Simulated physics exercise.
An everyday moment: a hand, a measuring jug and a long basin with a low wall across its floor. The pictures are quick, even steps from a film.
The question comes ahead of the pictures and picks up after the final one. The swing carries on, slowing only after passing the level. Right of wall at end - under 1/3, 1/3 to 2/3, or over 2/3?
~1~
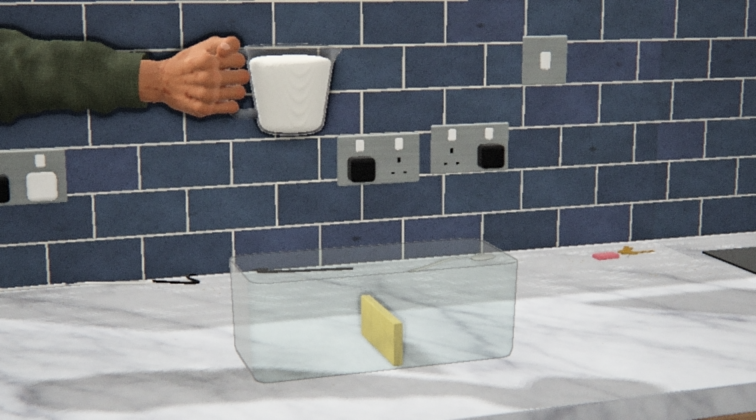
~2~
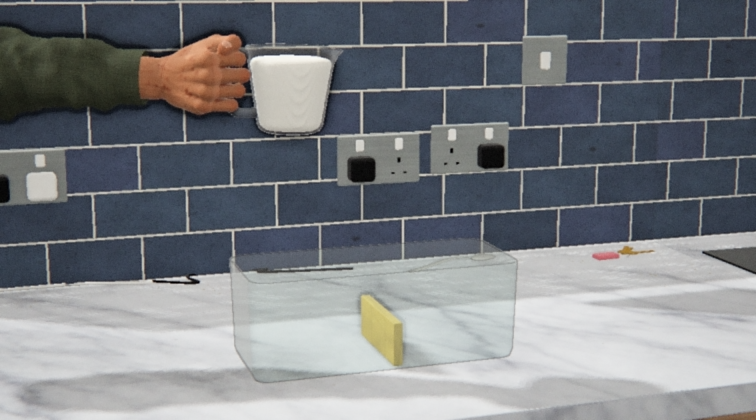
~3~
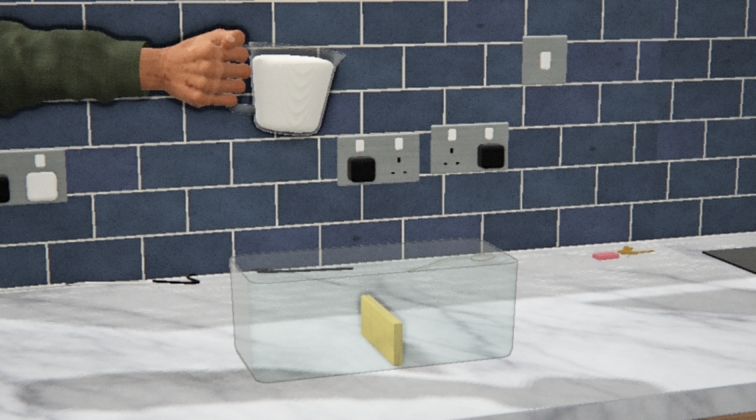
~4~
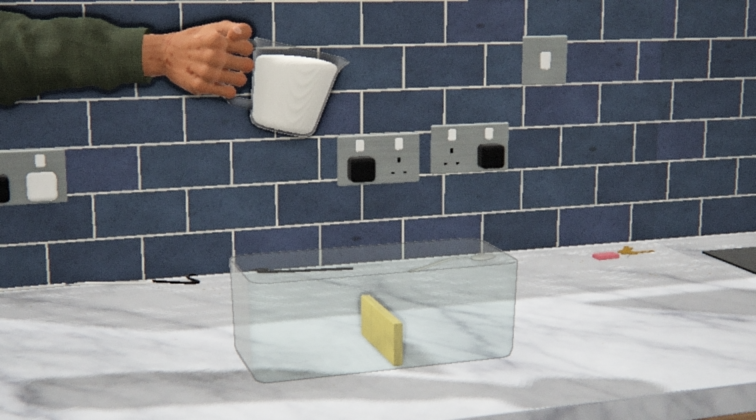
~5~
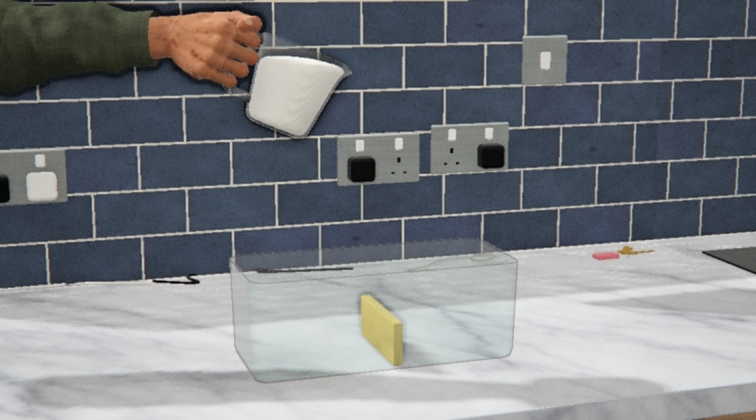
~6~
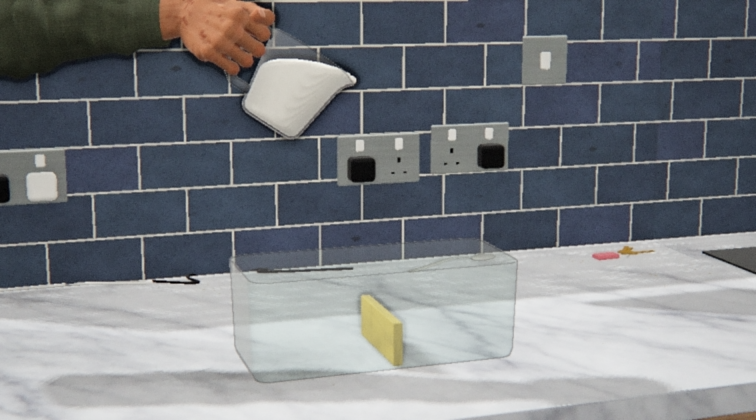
Over 2/3.
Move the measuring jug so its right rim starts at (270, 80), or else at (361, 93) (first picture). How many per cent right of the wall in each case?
You'd see around 5 per cent, and then around 95 per cent.
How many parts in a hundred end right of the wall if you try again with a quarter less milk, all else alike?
That share would be some 90 parts in a hundred.
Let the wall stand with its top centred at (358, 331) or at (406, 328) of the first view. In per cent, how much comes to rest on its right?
About 85 per cent, then about 40 per cent.
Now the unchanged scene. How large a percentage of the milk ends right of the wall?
Roughly 90 %.
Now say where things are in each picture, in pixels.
In the first frame, it leans 0°; its right rim is at (341, 48); the milk meets the walls at (250, 61) and (329, 59); the long basin's rim runs from (239, 271) to (499, 251); the wall's top is at (381, 310).
In the second frame, it leans 2°; its right rim is at (342, 49); the milk meets the walls at (250, 60) and (329, 60).
In the third frame, it leans 6°; its right rim is at (345, 54); the milk meets the walls at (253, 58) and (331, 61).
In the fourth frame, it leans 13°; its right rim is at (348, 61); the milk meets the walls at (256, 58) and (336, 64).
In the fifth frame, it leans 23°; its right rim is at (352, 71); the milk meets the walls at (260, 61) and (342, 67).
In the sixth frame, it leans 34°; its right rim is at (353, 84); the milk meets the walls at (257, 71) and (347, 75); 1 per cent is over the edge.
A moment on, the measuring jug is tipped on its side and 42 per cent is still to pour, 0 is left of the wall and 9 right of it.
Next, the measuring jug is tipped right over and 7 per cent is still to pour, 2 is left of the wall and 67 right of it.
Then the measuring jug is tipped right over and 0 per cent is still to pour, 3 is left of the wall and 90 right of it.
Later the measuring jug is tipped right over and 0 per cent is still to pour, 6 is left of the wall and 92 right of it.
In the end 6 per cent lies left of the wall, 92 right of it and 2 outside.
